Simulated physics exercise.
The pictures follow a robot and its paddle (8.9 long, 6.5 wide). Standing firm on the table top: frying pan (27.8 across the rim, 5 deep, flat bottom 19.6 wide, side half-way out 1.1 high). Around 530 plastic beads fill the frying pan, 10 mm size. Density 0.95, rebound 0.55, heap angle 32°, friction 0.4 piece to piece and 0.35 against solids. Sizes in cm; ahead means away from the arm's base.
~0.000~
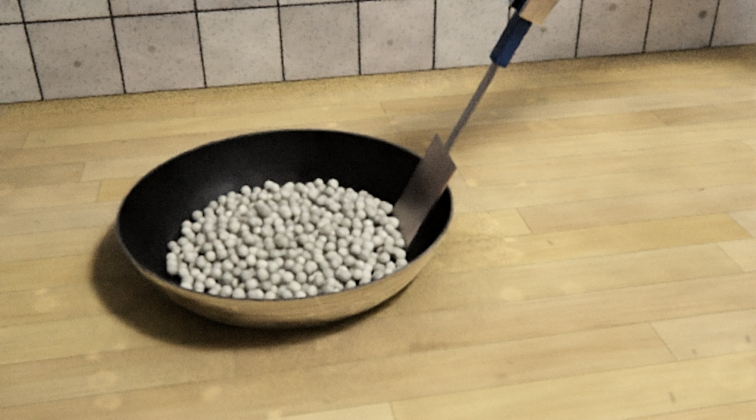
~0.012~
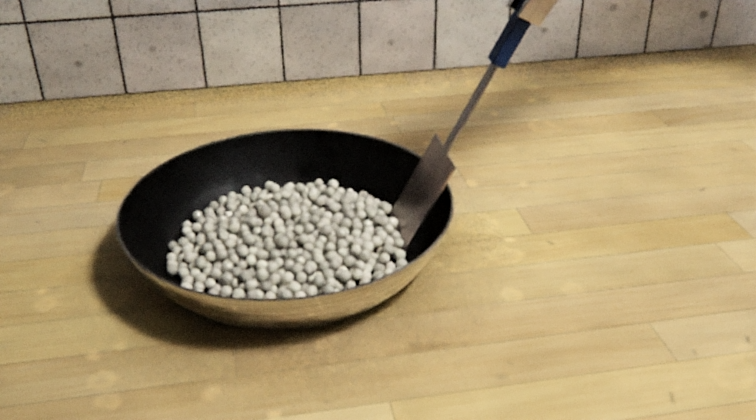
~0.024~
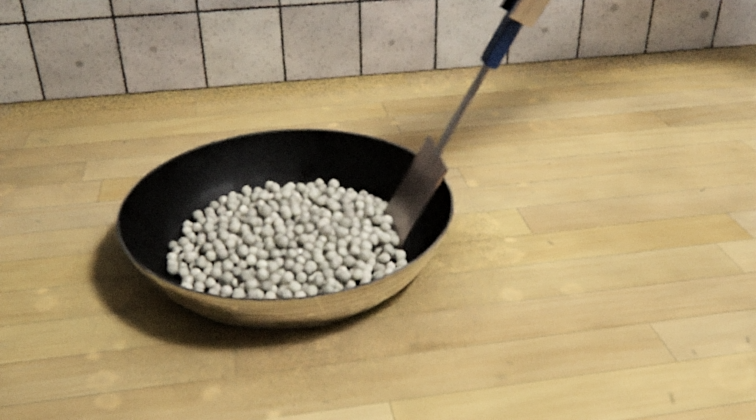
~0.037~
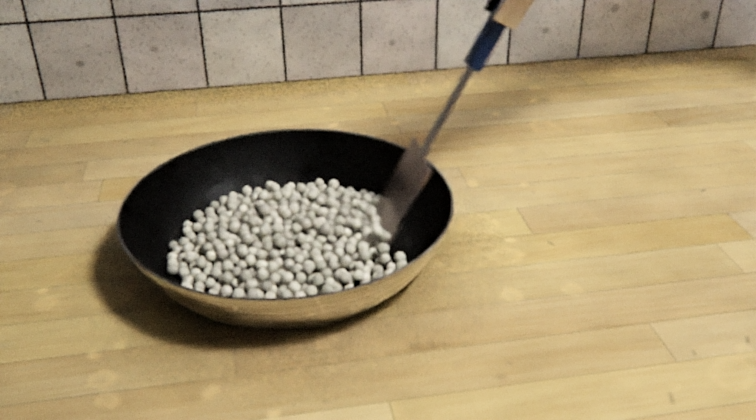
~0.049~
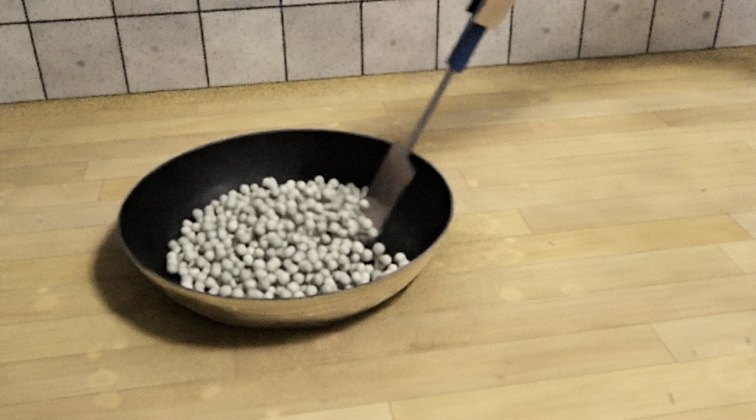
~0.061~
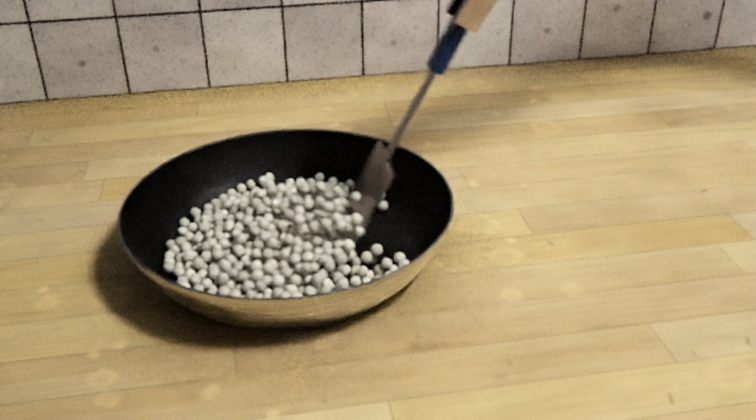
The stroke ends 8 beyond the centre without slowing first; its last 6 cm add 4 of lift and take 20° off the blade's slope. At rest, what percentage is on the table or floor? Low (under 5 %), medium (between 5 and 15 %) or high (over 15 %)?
A medium share, between 5 and 15 %, ends on the table or floor.
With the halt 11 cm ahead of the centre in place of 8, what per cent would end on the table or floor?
It would be near 10 per cent.
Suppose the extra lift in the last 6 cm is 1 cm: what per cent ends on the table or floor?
Some 5 per cent.
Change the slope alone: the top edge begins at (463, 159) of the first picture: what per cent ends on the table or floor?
About 10 per cent.
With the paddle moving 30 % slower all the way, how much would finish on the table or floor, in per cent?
It would be near 0 per cent.
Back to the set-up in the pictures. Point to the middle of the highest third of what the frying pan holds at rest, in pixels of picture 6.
Near (201, 244).
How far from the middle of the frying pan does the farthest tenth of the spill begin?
Roughly 95 cm.
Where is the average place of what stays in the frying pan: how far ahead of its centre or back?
Some 4.0 cm ahead.
By 0.09 s, sloping 62°, highest piece 7 above the table; 534 in the frying pan.
By 0.12 s, sloping 57°, highest piece 8 above the table; 534 in the frying pan.
By 0.34 s, sloping 42°, highest piece 9 above the table; 488 in the frying pan, 37 on the table or floor, 9 on the blade or in flight.
By 1.39 s, sloping 42°, highest piece 3 above the table; 488 in the frying pan, 46 on the table or floor.
Final count, 488 in the frying pan, 46 on the table or floor. That is 9 % on the table or floor.
